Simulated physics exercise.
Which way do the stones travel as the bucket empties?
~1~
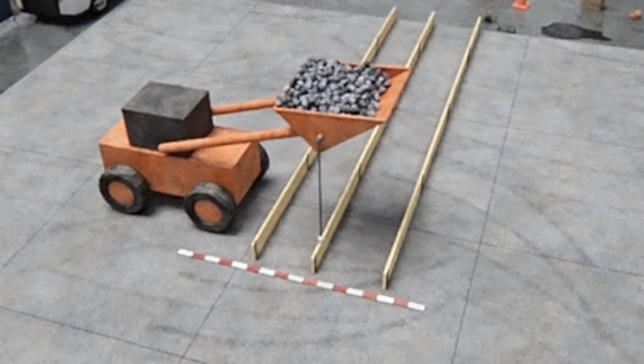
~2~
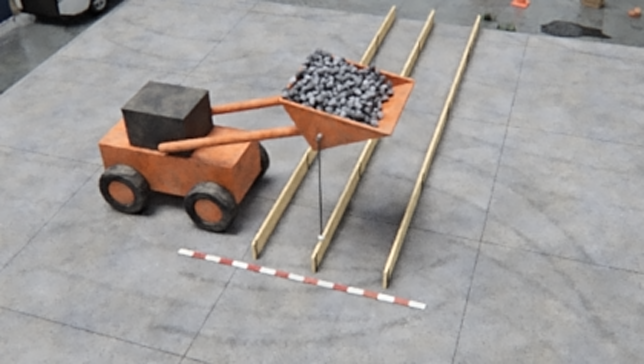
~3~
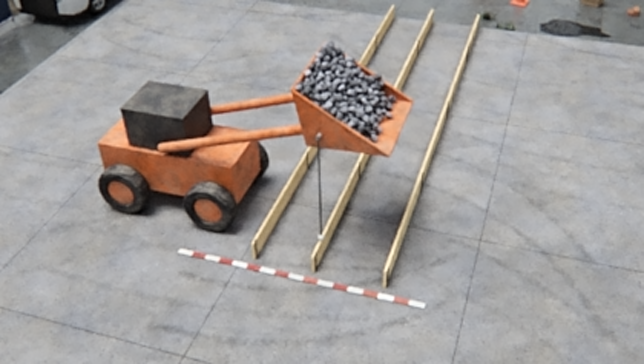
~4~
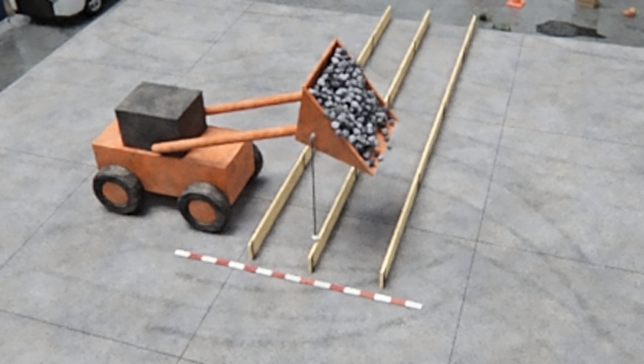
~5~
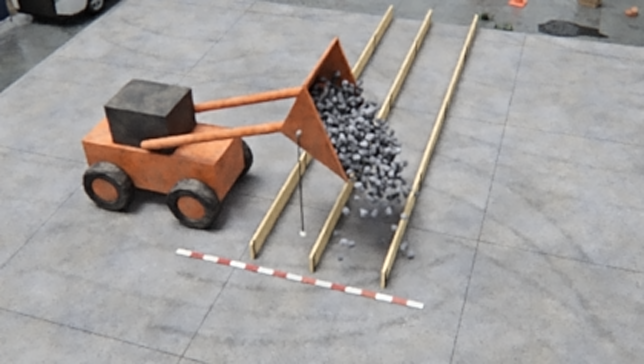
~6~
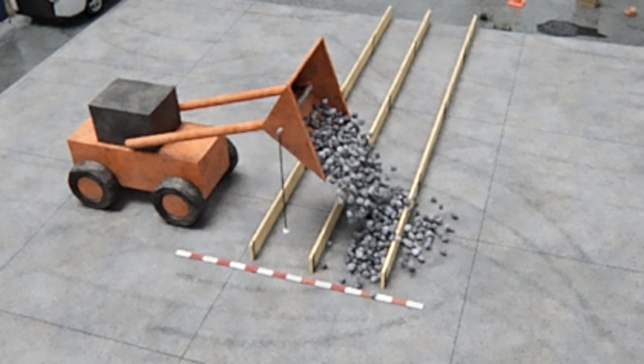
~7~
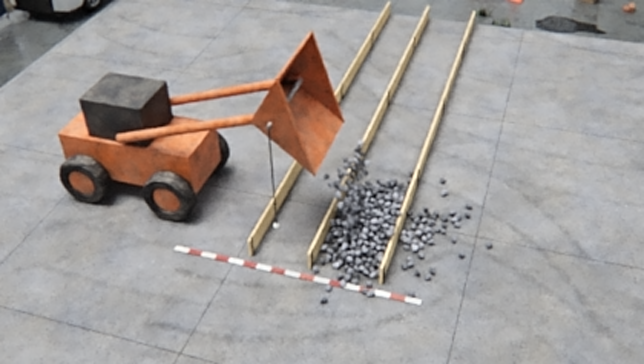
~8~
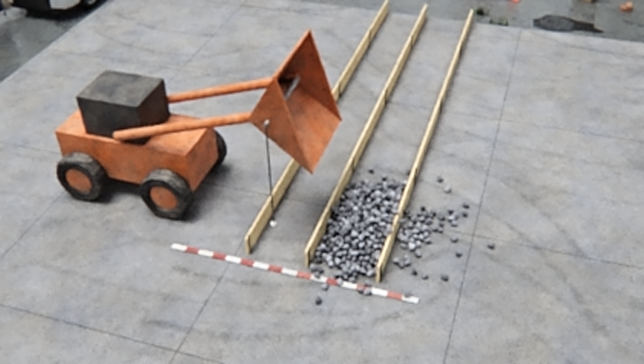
The stones move down, spilling out of the bucket onto the floor among the boards.
